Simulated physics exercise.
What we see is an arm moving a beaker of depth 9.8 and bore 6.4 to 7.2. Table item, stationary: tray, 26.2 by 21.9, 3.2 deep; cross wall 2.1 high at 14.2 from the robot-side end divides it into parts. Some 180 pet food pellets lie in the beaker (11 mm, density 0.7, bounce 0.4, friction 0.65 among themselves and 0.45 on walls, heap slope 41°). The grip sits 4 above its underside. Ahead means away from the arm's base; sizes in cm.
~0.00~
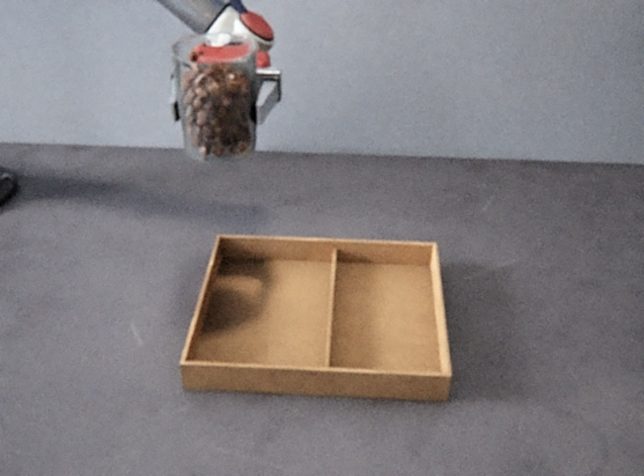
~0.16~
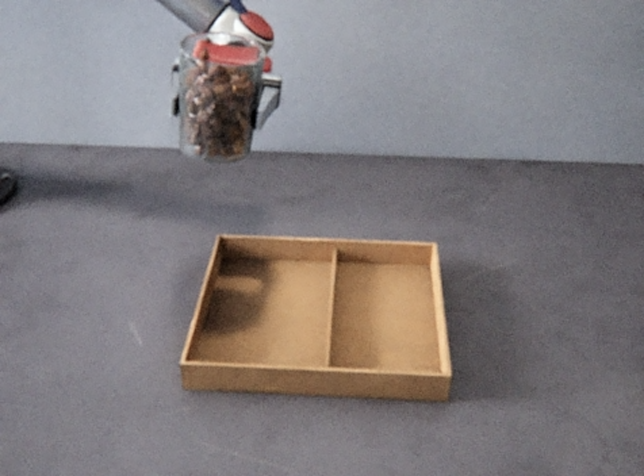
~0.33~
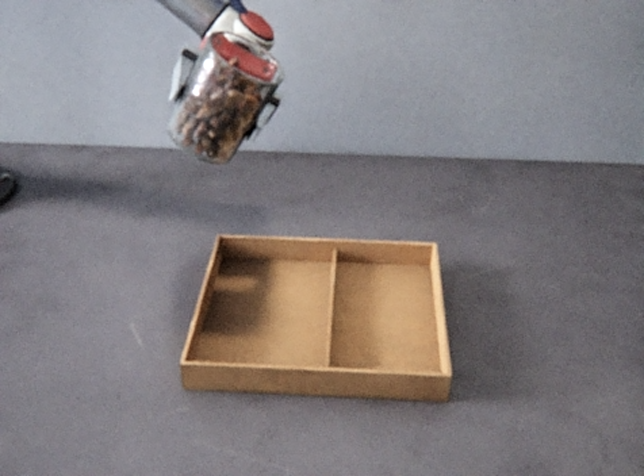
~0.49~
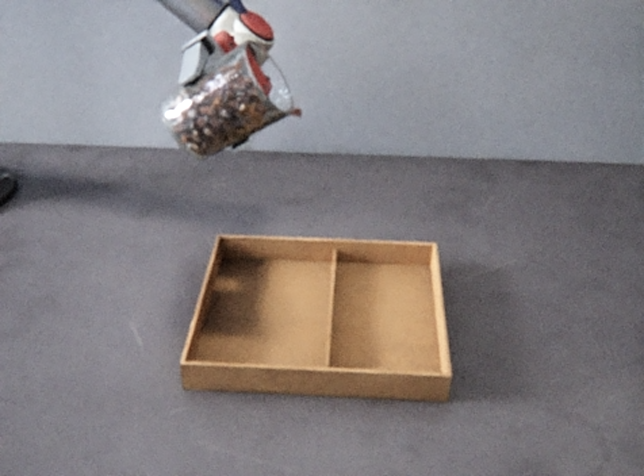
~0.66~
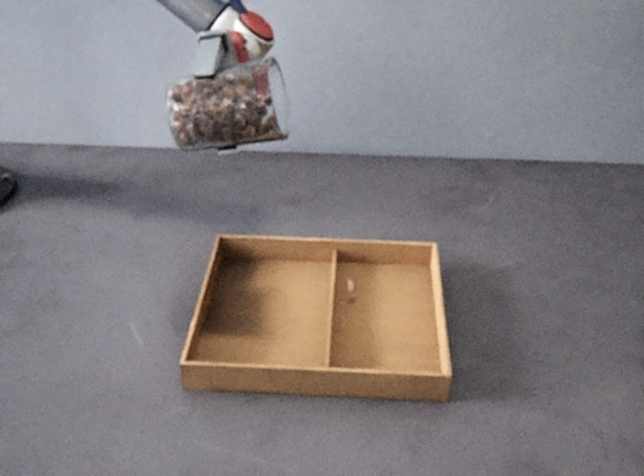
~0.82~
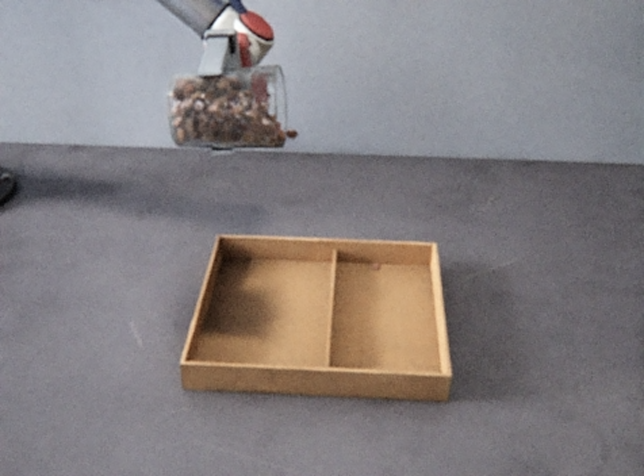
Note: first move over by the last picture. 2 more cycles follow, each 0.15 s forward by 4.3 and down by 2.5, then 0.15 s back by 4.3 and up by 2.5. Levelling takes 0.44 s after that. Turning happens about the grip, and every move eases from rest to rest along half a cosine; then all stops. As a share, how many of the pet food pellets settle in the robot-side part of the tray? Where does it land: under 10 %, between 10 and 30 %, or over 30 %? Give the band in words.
It falls in the band between 10 and 30 %.
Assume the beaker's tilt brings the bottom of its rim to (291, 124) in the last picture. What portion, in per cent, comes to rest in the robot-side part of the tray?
The share is about 5 percent.
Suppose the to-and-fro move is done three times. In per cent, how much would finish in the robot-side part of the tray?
Result: Approximately 20 per cent.
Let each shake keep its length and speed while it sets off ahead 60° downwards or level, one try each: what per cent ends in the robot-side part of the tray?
It comes to around 5 per cent on the first try and around 20 per cent on the second.
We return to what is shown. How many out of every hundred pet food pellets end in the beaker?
Some 70 per cent.
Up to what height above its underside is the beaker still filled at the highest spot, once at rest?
I'd say near 7.0 cm from the bottom.
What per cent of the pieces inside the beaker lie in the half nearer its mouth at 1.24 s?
Around 45 per cent of it.
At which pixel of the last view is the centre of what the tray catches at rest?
Roughly at pixel (329, 319).
After 1.24 s, tilted 86° forward, highest piece 25 above the table; 152 in the beaker, 13 in the far-side part, 7 in the robot-side part, 8 in flight or on a rim.
After 1.65 s, tilted 39° forward, highest piece 29 above the table; 124 in the beaker, 28 in the far-side part, 27 in the robot-side part, 1 in flight or on a rim.
After 2.06 s, level, highest piece 29 above the table; 124 in the beaker, 28 in the robot-side part, 28 in the far-side part.
After 3.11 s, level, highest piece 29 above the table; 124 in the beaker, 28 in the robot-side part, 28 in the far-side part.
In the end, 124 in the beaker, 28 in the robot-side part, 28 in the far-side part. That is 16 % in the robot-side part of the tray.
